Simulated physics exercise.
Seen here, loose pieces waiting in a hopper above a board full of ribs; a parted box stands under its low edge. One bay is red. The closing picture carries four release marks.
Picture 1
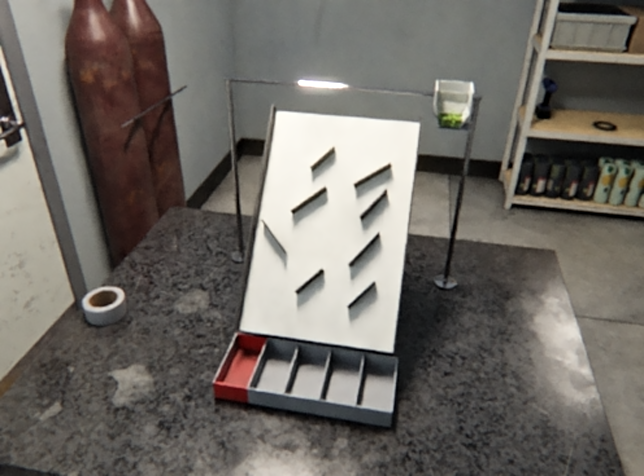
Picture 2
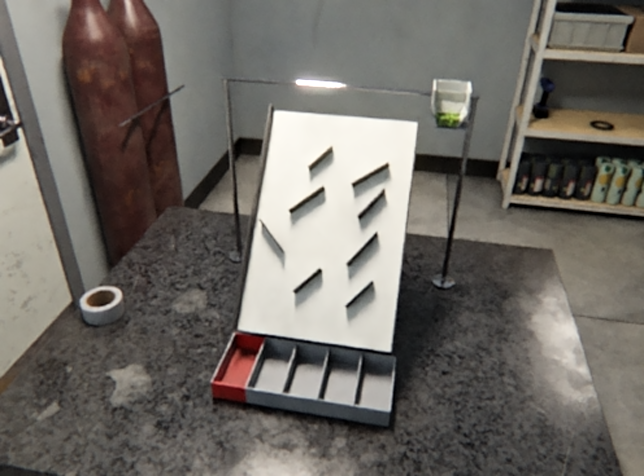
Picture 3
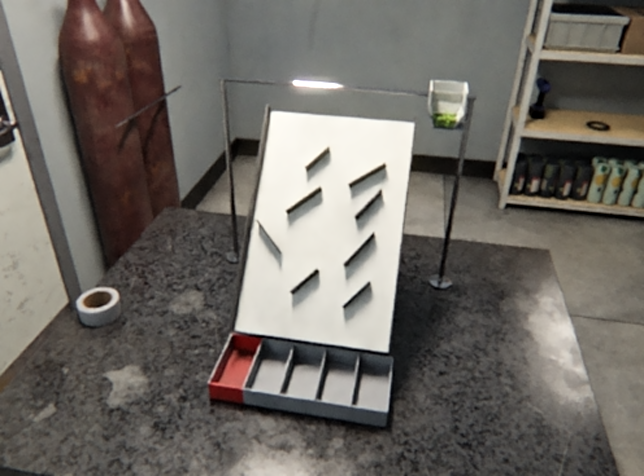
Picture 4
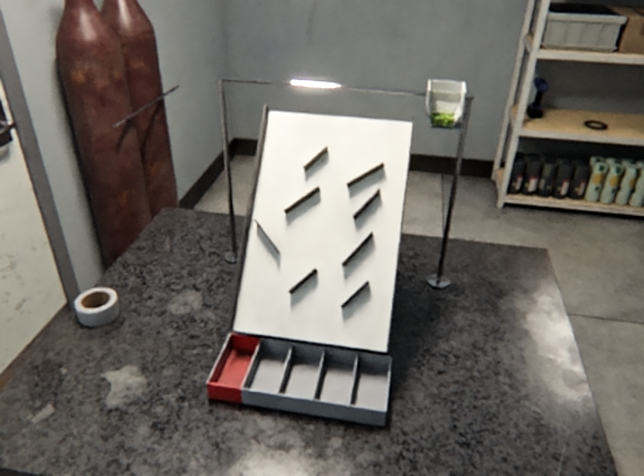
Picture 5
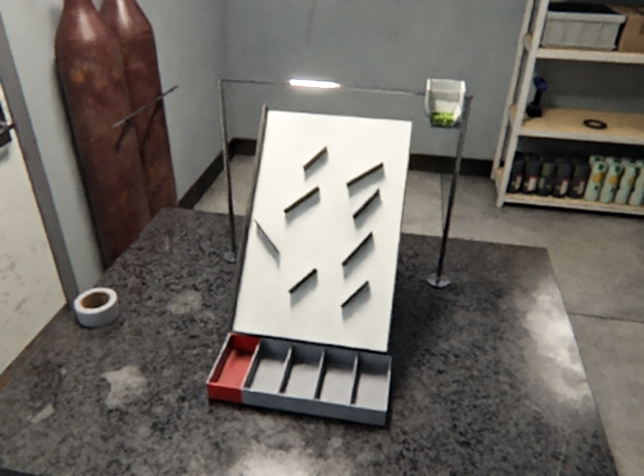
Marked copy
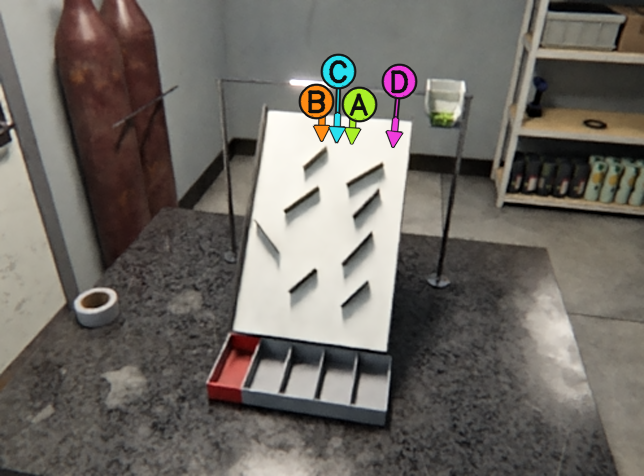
White ribbed board standing above a divided box with a red left bay, small hopper staying closed as the view shifts slightly.
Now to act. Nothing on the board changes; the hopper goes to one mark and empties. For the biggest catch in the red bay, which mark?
Go for A.
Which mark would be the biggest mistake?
D.
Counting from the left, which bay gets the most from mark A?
It is the first one.
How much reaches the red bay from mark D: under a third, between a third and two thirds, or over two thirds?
Mark D gives under a third.
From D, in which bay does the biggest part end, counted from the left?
It is the fifth one.
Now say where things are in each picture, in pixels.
The first picture shows hopper near (450, 118), dried peas, door shut.
The second picture shows ribs (308, 167) to (332, 146), (351, 183) to (389, 162), (288, 210) to (323, 186).
The third picture shows ribs (355, 216) to (381, 189), (257, 220) to (279, 251), (343, 265) to (374, 232).
The fourth picture shows ribs (288, 292) to (316, 268), (340, 307) to (368, 281).
The fifth picture shows red bay near (225, 392), number 1 of 5 from the left.
On the marked copy, mark A meets the board at (352, 138); mark B meets the board at (321, 135); mark C meets the board at (336, 136); mark D meets the board at (393, 141).
For mark A, close to two thirds in the red bay, close to a quarter in other bays, a small share outside the box.
For mark B, close to a third in the red bay, close to half in other bays.
For mark C, close to half in the red bay, close to a third in other bays, a small share outside the box.
For mark D, a small share in the red bay, close to two thirds in other bays, close to a quarter outside the box.
